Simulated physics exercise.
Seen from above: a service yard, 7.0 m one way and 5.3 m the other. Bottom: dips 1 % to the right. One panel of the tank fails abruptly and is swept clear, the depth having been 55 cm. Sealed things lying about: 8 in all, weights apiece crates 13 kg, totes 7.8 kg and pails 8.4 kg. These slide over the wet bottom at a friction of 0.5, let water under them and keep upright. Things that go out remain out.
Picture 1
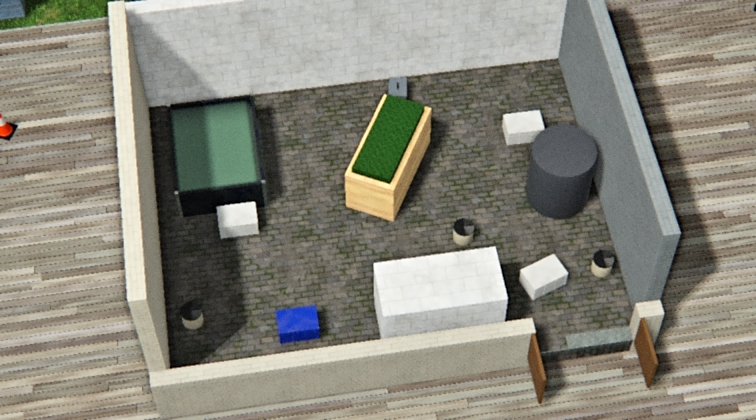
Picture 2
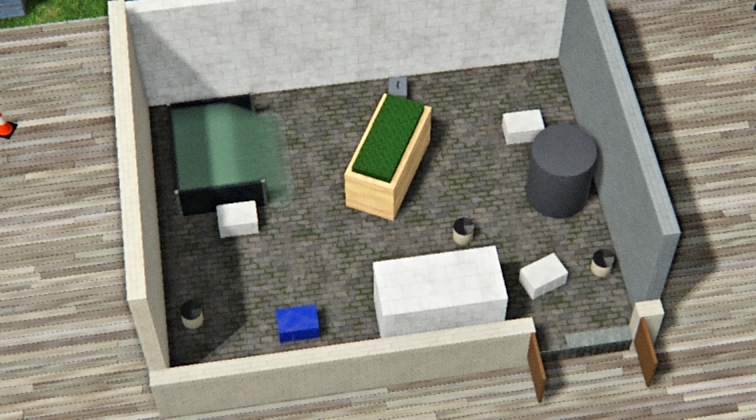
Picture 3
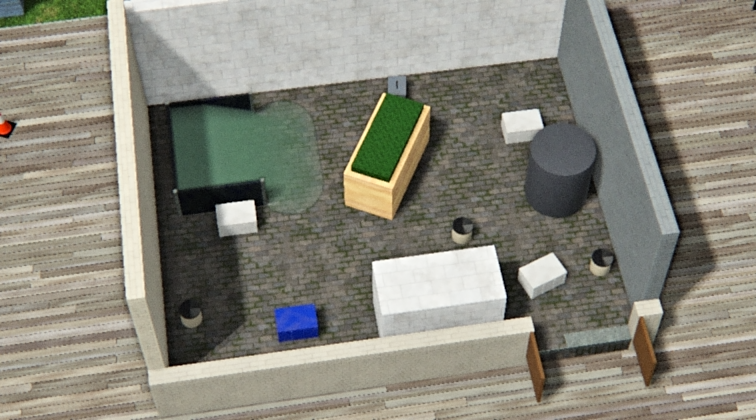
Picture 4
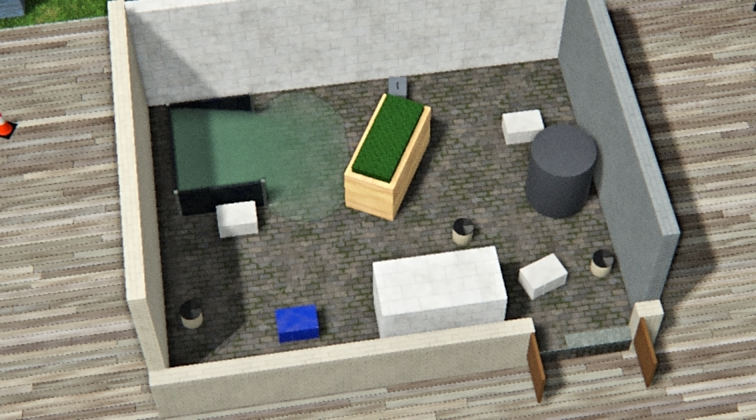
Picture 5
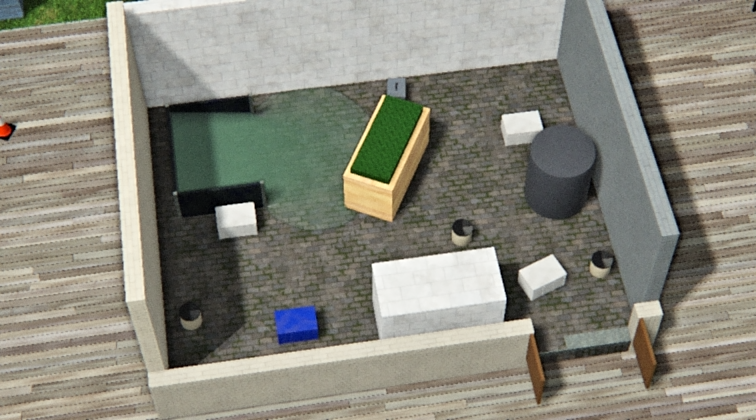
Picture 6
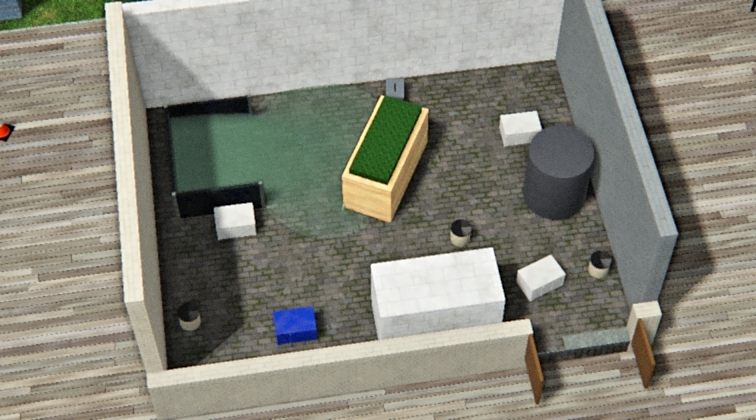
A dark-framed tank of green water stands in the upper left of a walled, stone-paved yard seen from high above, with a grass-topped wooden planter near the middle, a dark grey cylinder at right, and white blocks, small pails and a blue crate around the floor. The tank's right side opens and greenish water spreads rightward across the paving, reaching the planter. Nothing else visibly shifts.
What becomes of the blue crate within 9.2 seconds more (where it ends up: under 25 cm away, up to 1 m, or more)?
It will scarcely move.
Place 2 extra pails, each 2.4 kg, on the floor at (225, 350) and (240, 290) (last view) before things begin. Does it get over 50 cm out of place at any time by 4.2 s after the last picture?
Below the mark, below the mark.
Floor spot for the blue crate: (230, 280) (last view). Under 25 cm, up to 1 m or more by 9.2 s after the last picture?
It hardly budges.
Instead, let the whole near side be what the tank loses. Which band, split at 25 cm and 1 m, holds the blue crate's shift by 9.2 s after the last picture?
Result: The blue crate goes a long way.
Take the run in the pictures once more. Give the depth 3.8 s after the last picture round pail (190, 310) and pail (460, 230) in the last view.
Around 1 cm and 1 cm.
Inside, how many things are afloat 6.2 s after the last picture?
Count: 1.
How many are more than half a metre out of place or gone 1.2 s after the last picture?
1 in all.
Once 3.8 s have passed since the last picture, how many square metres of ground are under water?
27 m2.
Then, 1.2 s after the last picture the blue crate is near (295, 321), 0.0 m from its start, aground; 0 of 8 are out; 1 afloat.
Then, 3.8 s after the last picture the blue crate is near (295, 321), 0.0 m from its start, aground; 0 of 8 are out; 2 afloat.
Then, 6.2 s after the last picture the blue crate is near (295, 321), 0.0 m from its start, aground; 0 of 8 are out; 1 afloat.
Then, 9.2 s after the last picture the blue crate is near (295, 321), 0.0 m from its start, aground; 0 of 8 are out; 0 afloat.
